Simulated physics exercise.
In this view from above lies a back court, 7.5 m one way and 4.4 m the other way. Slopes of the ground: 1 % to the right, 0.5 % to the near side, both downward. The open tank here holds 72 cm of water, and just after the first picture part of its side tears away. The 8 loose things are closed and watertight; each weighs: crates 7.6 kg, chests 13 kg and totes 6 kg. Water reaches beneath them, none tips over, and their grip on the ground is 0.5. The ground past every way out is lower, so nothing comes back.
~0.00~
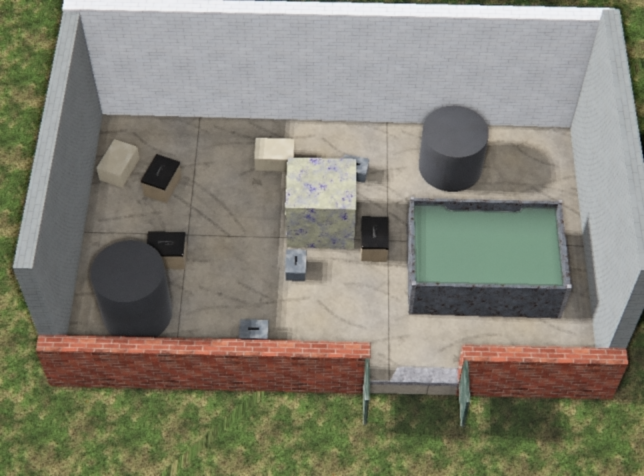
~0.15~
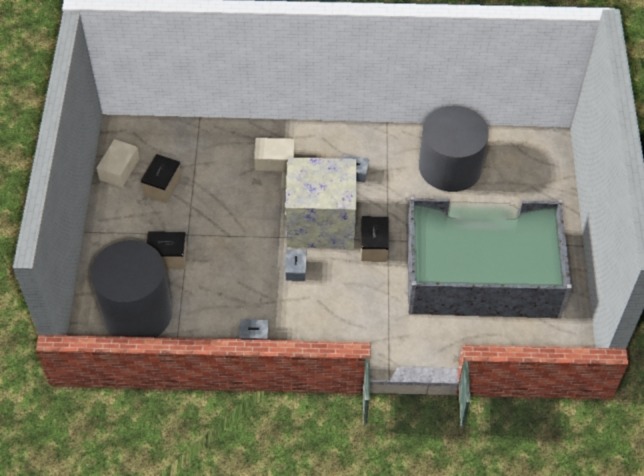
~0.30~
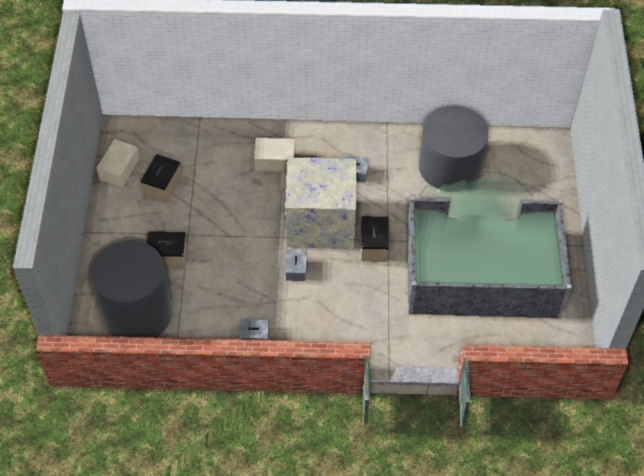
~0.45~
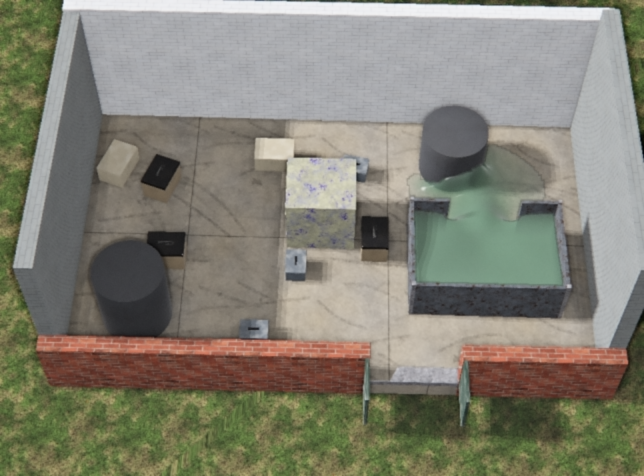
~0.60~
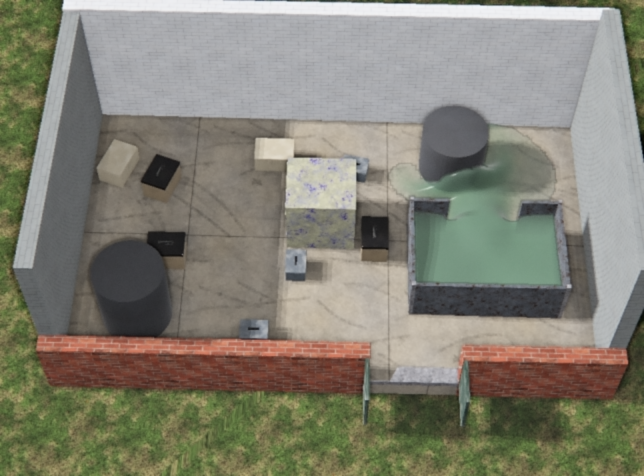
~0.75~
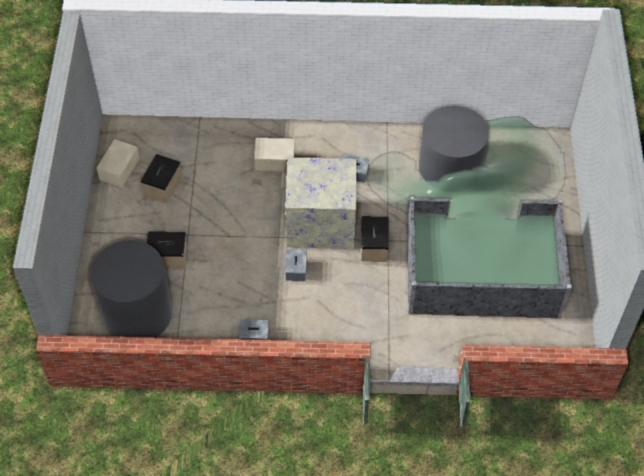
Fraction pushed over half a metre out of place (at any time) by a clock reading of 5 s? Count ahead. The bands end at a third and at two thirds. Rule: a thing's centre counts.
The way it's going, it will be the middle band.
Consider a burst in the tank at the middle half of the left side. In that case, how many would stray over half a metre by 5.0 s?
Result: 7.
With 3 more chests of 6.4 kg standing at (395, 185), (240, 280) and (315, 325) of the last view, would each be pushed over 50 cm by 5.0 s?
The first comes out beyond the limit, the second within the limit, the third within the limit.
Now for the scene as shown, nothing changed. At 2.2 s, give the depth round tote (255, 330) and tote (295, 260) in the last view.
I'd put it at 0 cm and 0 cm respectively.
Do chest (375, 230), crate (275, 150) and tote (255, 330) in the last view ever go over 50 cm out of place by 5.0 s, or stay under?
Well, in turn that's topping it, topping it, not reaching it.
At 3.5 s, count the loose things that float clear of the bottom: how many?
Of them, 2.
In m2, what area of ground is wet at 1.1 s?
Around 8.5 m2 of it.
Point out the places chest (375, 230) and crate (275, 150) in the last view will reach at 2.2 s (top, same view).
First near (390, 259), second near (237, 139).
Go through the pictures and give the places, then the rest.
A crate at (117, 157), on the bottom; a chest at (375, 232) rests on the ground; 2.8 m2 under water; 0 of 8 have shifted, in the first picture.
A crate at (117, 157) rests on the ground; a chest at (375, 232) rests on the ground; 3.5 m2 under water; 0 of 8 have shifted, in the second picture.
A crate at (117, 157) rests on the ground; a chest at (375, 232), on the bottom; water covers 4.2 m2; 0 of 8 have shifted, in the third picture.
A crate at (117, 157) rests on the ground; a chest at (375, 232) rests on the ground; 4.8 m2 under water; 0 of 8 have shifted, in the fourth picture.
A crate at (117, 157), on the bottom; a chest at (375, 232), on the bottom; water covers 5.5 m2; 0 of 8 have shifted, in the fifth picture.
A crate at (117, 157), on the bottom; a chest at (375, 232) rests on the ground; 6.4 m2 under water; 0 of 8 have shifted, in the sixth picture.
After 1.1 s 0 of 8 are over 50 cm from their spots; 0 afloat.
After 2.2 s 3 of 8 are over 50 cm from their spots; 0 afloat.
After 3.5 s 3 of 8 are over 50 cm from their spots; 2 afloat.
After 5.0 s 4 of 8 are over 50 cm from their spots, and 4 have been at some point; 3 afloat.
